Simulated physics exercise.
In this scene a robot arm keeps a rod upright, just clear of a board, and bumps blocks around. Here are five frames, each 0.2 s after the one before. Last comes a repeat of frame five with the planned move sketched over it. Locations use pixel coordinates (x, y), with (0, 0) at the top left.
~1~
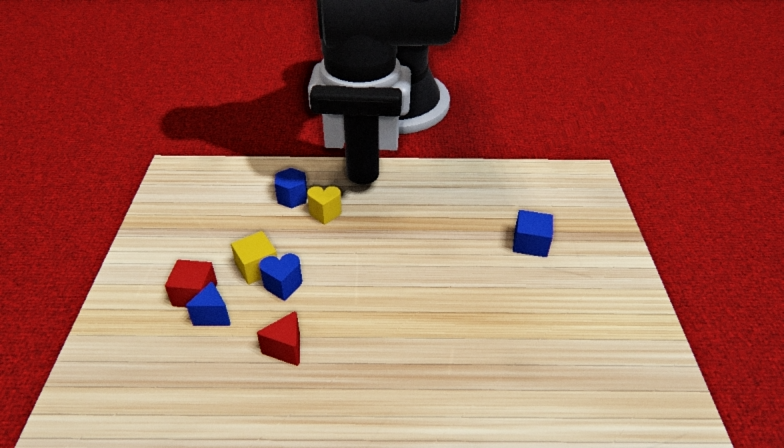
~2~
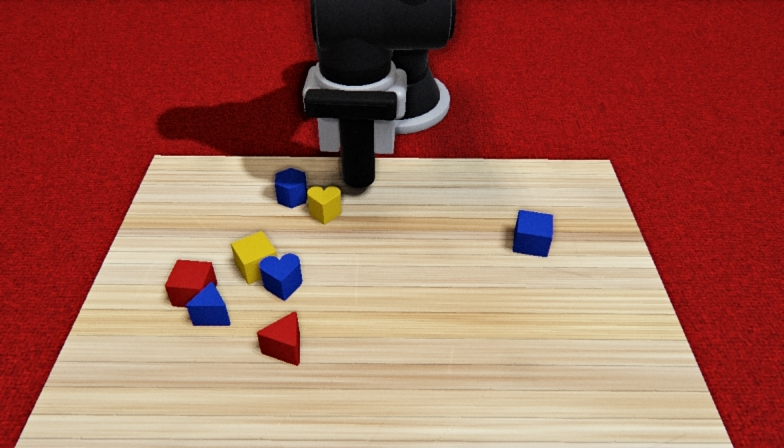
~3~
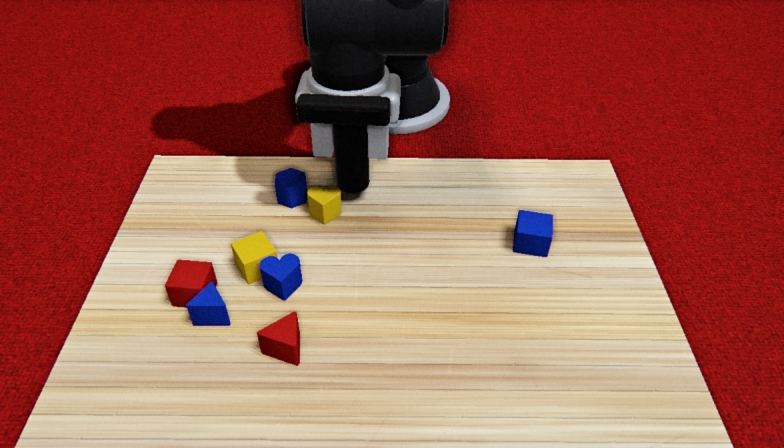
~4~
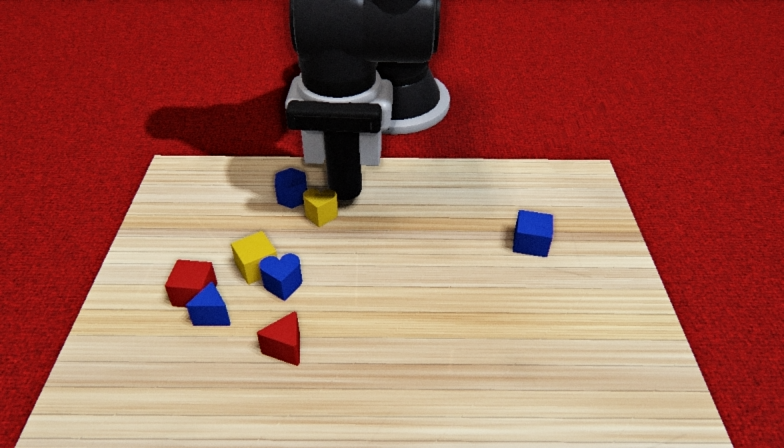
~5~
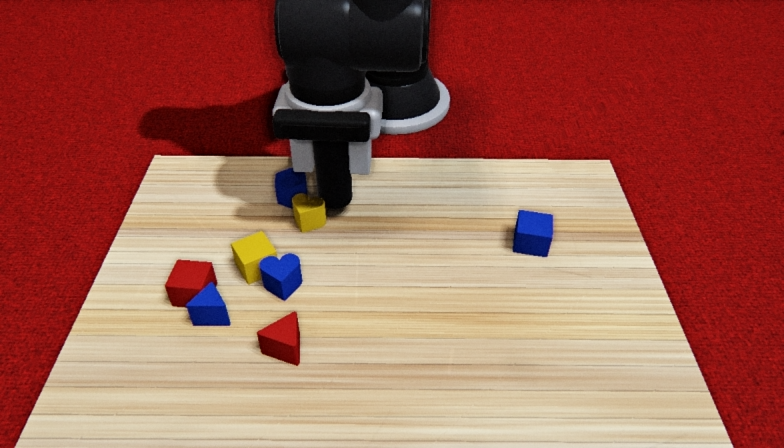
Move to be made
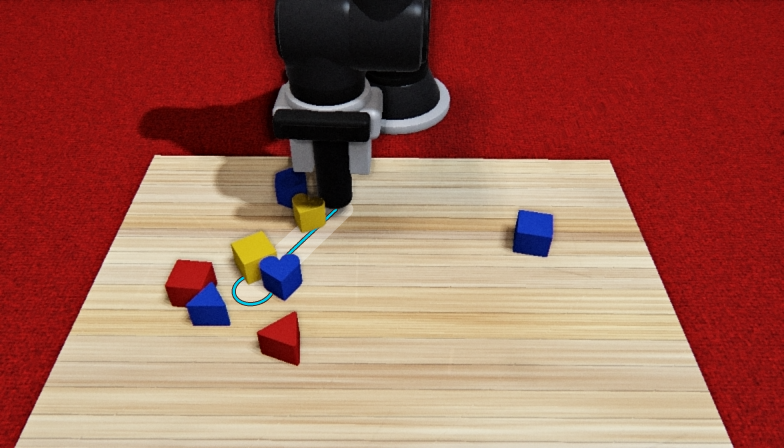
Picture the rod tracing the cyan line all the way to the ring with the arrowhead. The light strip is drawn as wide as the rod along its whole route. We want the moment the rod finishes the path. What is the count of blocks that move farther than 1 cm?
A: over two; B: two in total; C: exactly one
My answer is option A.
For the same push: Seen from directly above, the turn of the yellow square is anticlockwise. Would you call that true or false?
This is false.
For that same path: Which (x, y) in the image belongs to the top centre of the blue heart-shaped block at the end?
At (275, 282).
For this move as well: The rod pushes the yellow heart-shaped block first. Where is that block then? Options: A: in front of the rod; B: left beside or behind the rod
Letter B.
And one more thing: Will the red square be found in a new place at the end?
That would be a yes.
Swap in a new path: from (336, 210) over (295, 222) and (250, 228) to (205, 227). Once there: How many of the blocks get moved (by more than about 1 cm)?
My count: 1.
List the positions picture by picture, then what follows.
In the first frame, lower end of the rod at (363, 176), tops of blocks, red square at (189, 273), blue triangular block at (208, 297), yellow square at (253, 247), blue heart-shaped block at (280, 265), yellow heart-shaped block at (324, 193).
In the second frame, rod at (359, 179), blocks as before.
In the third frame, rod at (353, 184), blocks as before.
In the fourth frame, rod at (345, 191), yellow heart-shaped block at (319, 196).
In the fifth frame, rod at (335, 199), red square at (189, 273), blue triangular block at (208, 297), yellow square at (253, 247), blue heart-shaped block at (280, 265), yellow heart-shaped block at (307, 202).
The drawn path runs from (336, 210) to (254, 289).
The first path, step by step. One third of the way, rod at (308, 224); yellow heart-shaped block at (278, 214), turned 70° clockwise.
Two thirds of the way, rod at (280, 250); yellow square at (243, 252); yellow heart-shaped block at (266, 218), turned 105° clockwise.
At the end, rod at (251, 279); red square at (169, 277); blue triangular block at (205, 300), turned 15° anticlockwise; yellow square at (210, 271), turned 35° clockwise; blue heart-shaped block at (275, 282), turned 45° anticlockwise; yellow heart-shaped block at (266, 218), turned 105° clockwise.
